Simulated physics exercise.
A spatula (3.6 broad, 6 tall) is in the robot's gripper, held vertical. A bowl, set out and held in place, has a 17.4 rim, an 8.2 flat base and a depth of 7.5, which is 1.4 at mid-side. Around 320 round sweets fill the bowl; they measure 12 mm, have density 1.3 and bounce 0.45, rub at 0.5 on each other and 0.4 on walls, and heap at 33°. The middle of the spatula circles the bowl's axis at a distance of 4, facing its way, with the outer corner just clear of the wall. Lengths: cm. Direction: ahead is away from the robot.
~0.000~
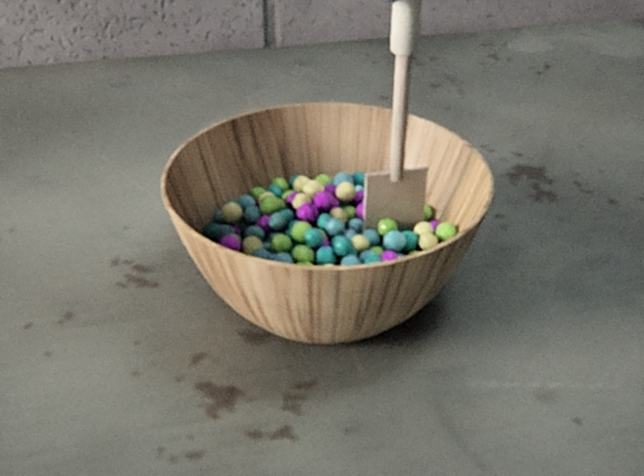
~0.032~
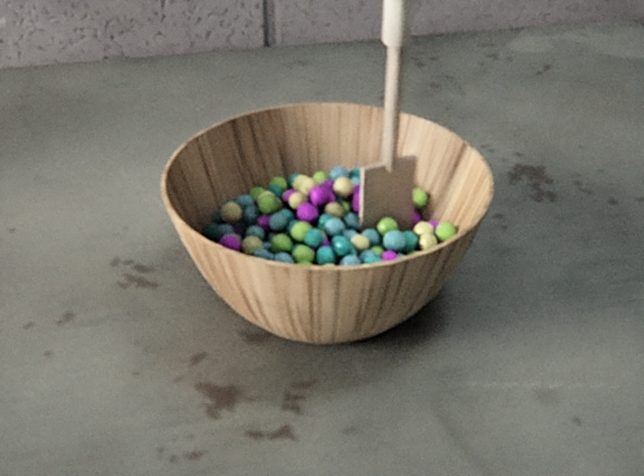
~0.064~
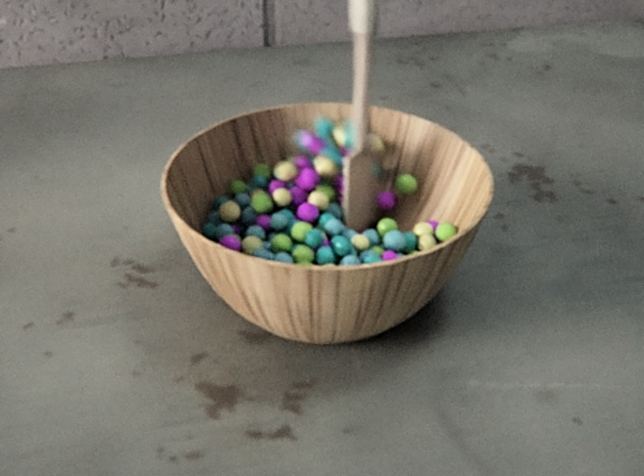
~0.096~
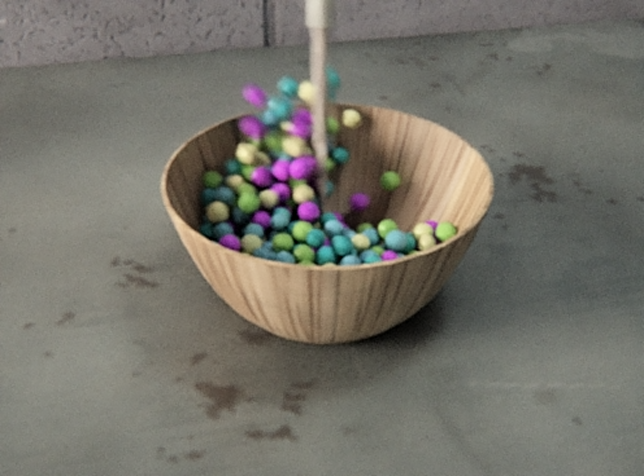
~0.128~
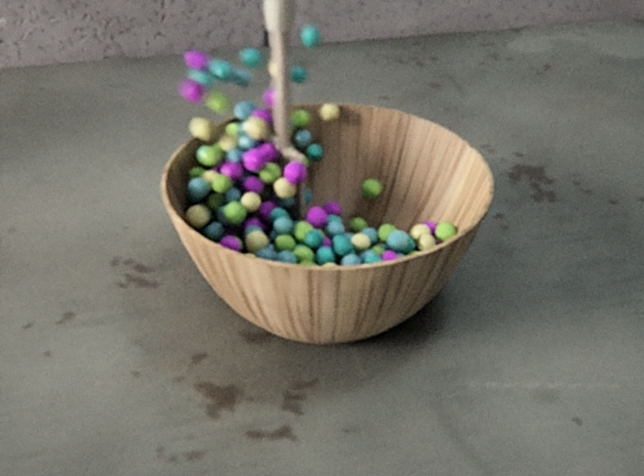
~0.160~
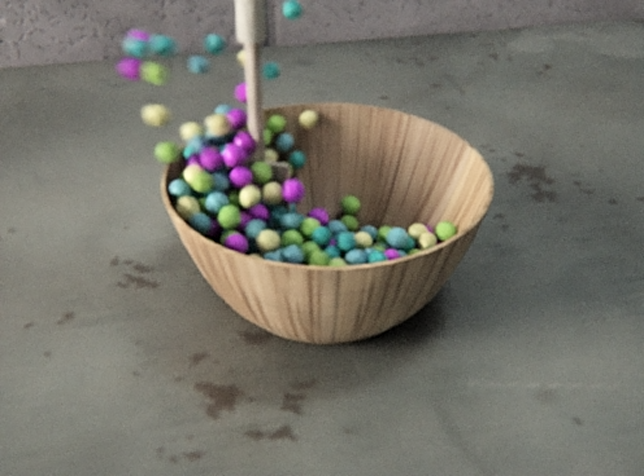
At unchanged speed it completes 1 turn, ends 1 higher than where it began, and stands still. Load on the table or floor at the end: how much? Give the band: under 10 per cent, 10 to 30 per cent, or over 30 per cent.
Band: 10 to 30 per cent.
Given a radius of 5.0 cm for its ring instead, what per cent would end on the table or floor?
In that case some 25 %.
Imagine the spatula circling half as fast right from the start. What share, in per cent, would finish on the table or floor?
Then roughly 0 %.
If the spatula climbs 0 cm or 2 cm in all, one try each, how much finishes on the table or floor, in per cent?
Roughly 25 and 25 per cent.
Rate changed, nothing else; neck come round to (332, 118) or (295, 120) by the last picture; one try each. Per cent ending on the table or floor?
First try: About 0 %; second try: About 10 %.
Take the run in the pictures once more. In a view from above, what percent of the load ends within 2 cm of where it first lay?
Roughly 5 percent of the load.
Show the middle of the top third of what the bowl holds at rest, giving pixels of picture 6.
Looks like roughly (354, 195) to me.
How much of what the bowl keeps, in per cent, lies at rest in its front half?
Around 40 per cent of what the bowl keeps.
By 0.23 s, 226° round, highest piece 14 above the table; 296 in the bowl, 27 in flight or on the tool.
By 0.30 s, 301° round, highest piece 11 above the table; 276 in the bowl, 9 on the table or floor, 38 in flight or on the tool.
By 0.53 s, 0° round, highest piece 7 above the table; 255 in the bowl, 68 on the table or floor.
By 1.23 s, 0° round, highest piece 6 above the table; 255 in the bowl, 68 on the table or floor.
Final count, 255 in the bowl, 68 on the table or floor. That is 21 % on the table or floor.
